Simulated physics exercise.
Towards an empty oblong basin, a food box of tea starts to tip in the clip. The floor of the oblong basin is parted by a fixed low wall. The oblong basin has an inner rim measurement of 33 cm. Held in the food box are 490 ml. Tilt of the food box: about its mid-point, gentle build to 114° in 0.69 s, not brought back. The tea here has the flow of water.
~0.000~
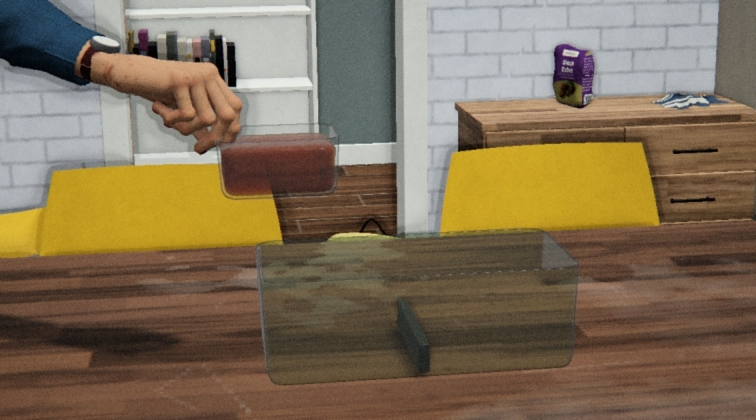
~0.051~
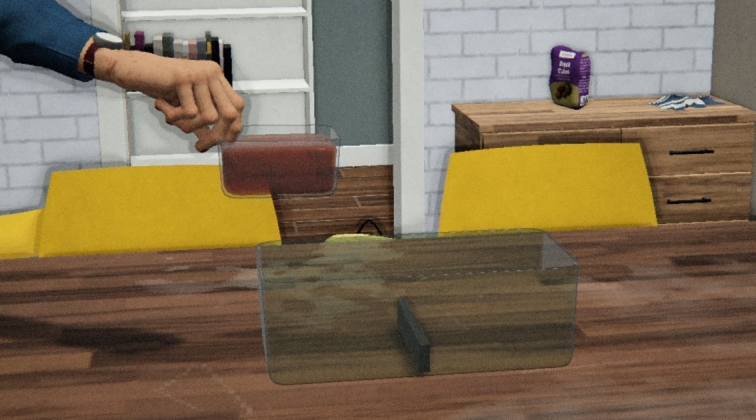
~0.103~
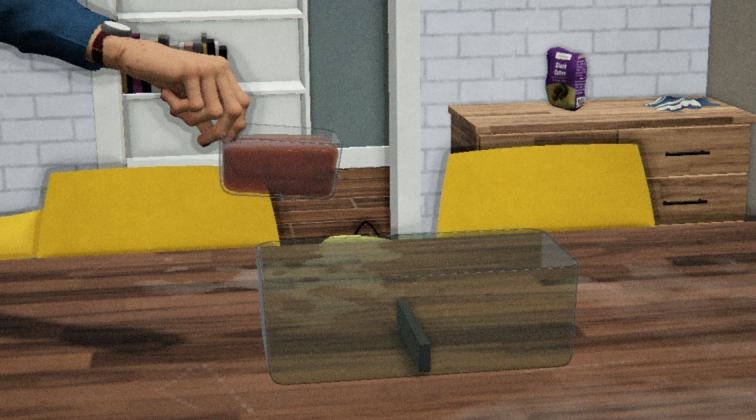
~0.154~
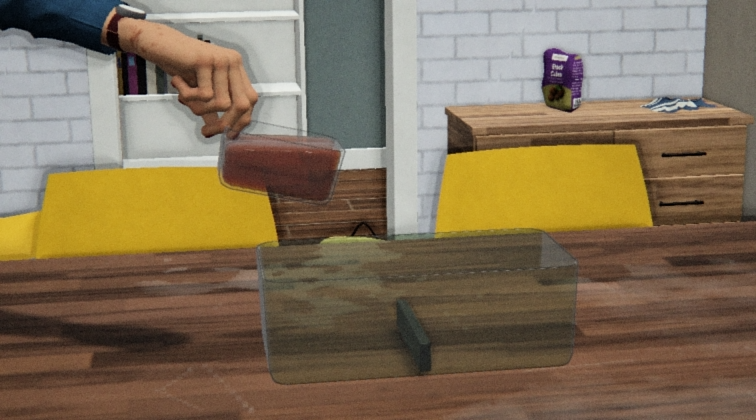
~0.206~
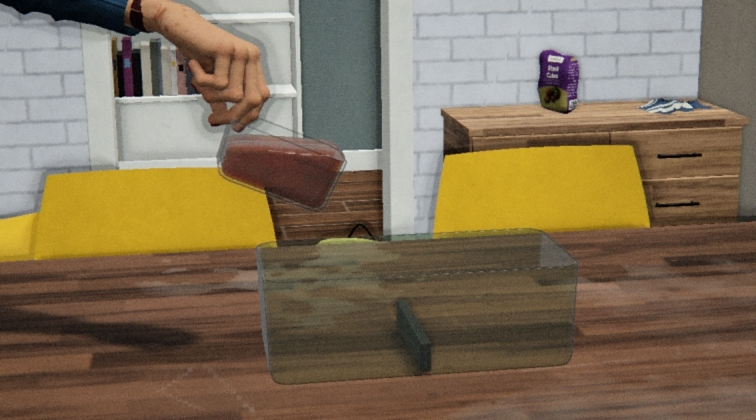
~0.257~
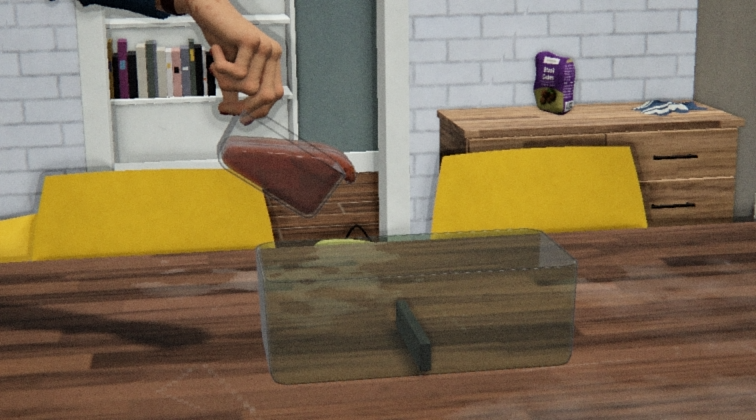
At a wooden table, a hand steadily tilts a clear box of reddish-brown liquid rightward above an empty basin.
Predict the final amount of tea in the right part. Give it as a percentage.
The right part ends with roughly 14 per cent.
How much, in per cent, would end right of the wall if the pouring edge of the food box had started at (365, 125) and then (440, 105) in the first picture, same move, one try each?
I'd expect close to 65 per cent and then close to 85 per cent.
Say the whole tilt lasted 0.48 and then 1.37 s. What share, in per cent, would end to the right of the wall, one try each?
Try 1: 15 %; try 2: 30 %.
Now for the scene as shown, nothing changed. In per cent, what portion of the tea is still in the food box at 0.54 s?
About 10 percent.
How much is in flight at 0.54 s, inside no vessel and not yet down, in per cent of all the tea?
Close to 26 in a hundred.
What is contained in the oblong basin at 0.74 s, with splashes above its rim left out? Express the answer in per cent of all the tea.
I'd say roughly 94 in a hundred of it.
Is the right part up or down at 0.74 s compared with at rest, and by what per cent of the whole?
It climbs by roughly 2 per cent.
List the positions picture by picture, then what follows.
In the first frame, it leans 0°; its right rim is at (335, 133); the tea meets the walls at (220, 143) and (333, 139); the oblong basin's rim runs from (259, 264) to (561, 248); the wall's top is at (413, 322).
In the second frame, it leans 2°; its right rim is at (336, 134); the tea meets the walls at (220, 143) and (334, 139).
In the third frame, it leans 6°; its right rim is at (338, 139); the tea meets the walls at (222, 142) and (335, 142).
In the fourth frame, it leans 13°; its right rim is at (340, 147); the tea meets the walls at (224, 142) and (338, 144).
In the fifth frame, it leans 23°; its right rim is at (342, 158); the tea meets the walls at (224, 144) and (342, 151); 3 per cent is over the edge.
In the sixth frame, it leans 35°; its right rim is at (340, 170); the tea meets the walls at (224, 143) and (334, 156); 9 per cent is over the edge.
After 0.54 s the tilt is 101° and 10 per cent is still to pour, 57 is left of the wall and 8 right of it.
After 0.74 s the tilt is 114° and 1 per cent is still to pour, 82 is left of the wall and 12 right of it.
After 0.96 s the tilt is 114° and 0 per cent is still to pour, 83 is left of the wall and 14 right of it.
After 1.19 s the tilt is 114° and 0 per cent is still to pour, 83 is left of the wall and 14 right of it.
In the end 83 per cent lies left of the wall, 14 right of it and 3 outside.
